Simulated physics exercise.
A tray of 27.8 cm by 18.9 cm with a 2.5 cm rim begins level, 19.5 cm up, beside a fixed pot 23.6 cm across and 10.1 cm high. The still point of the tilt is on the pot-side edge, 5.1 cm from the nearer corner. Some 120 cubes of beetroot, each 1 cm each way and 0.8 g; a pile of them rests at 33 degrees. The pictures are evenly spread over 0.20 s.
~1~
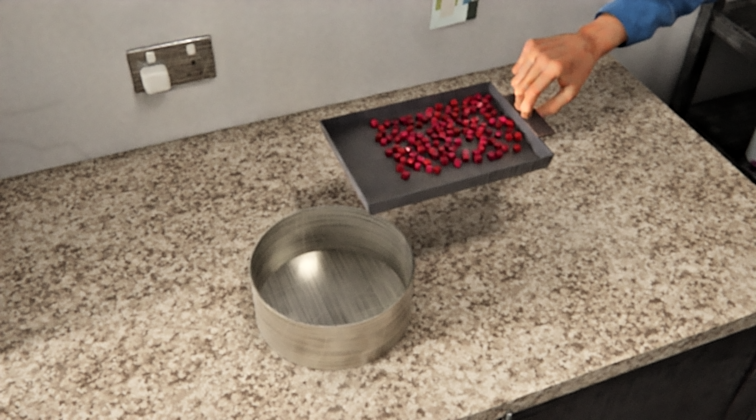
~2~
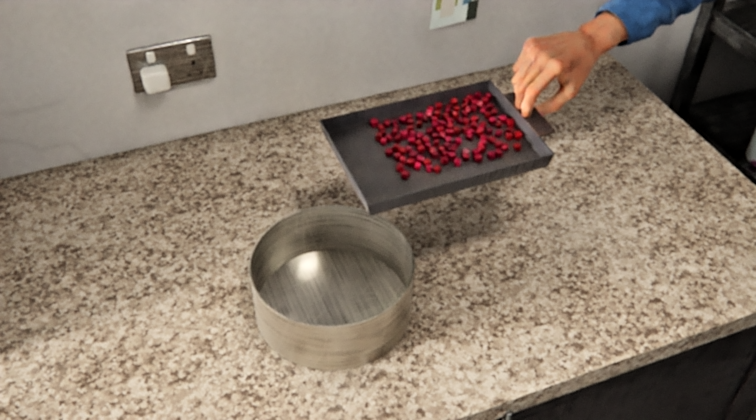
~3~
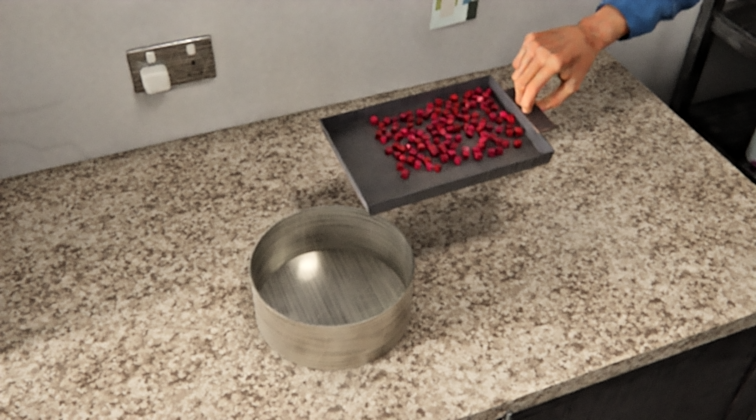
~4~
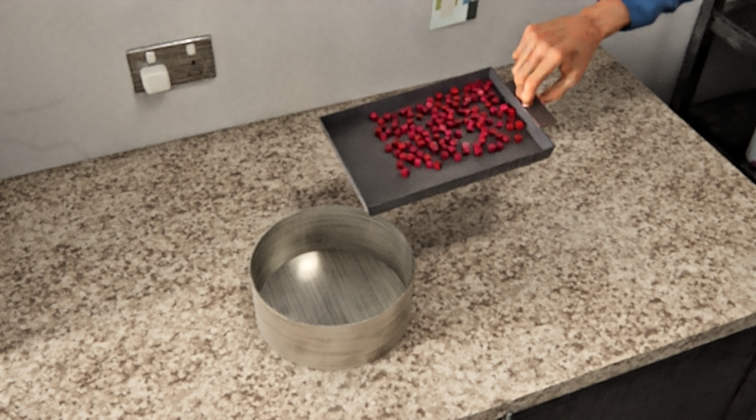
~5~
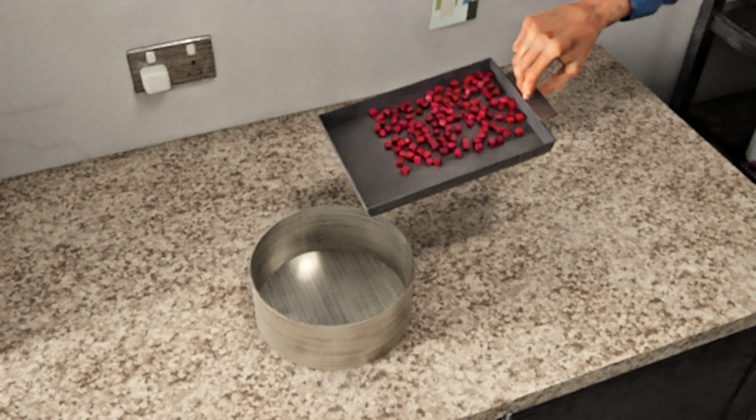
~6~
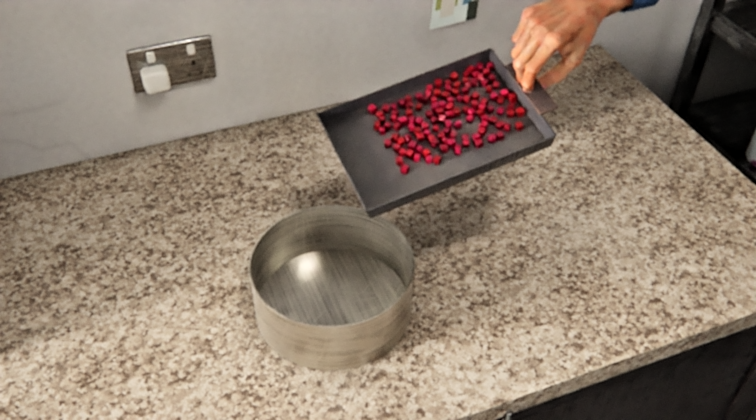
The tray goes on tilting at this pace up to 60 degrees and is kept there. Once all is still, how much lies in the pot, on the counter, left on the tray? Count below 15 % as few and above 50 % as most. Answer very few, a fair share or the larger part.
Pot the larger part, counter very few, tray a fair share.
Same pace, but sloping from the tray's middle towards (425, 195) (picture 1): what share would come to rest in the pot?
About 30 per cent.
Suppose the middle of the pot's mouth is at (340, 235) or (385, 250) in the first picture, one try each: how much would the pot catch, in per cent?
About 35 and 40 per cent.
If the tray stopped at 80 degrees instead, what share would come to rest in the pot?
Then about 75 per cent.
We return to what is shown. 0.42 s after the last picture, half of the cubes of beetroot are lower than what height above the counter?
Some 30 cm.
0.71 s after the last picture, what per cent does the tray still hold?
Some 55 per cent of the load.
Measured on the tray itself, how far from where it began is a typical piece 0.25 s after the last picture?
Roughly 0 cm.
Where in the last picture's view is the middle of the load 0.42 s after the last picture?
At about (414, 122).
Then, 0.25 s after the last picture, tilt 37 degrees; the tray holds 100 %, the pot 0 %.
Then, 0.42 s after the last picture, tilt 53 degrees; the tray holds 100 %, the pot 0 %.
Then, 0.71 s after the last picture, tilt 60 degrees; the tray holds 55 %, the pot 25 %.
In the end, pot 60 %, counter 0 %, tray 40 %.
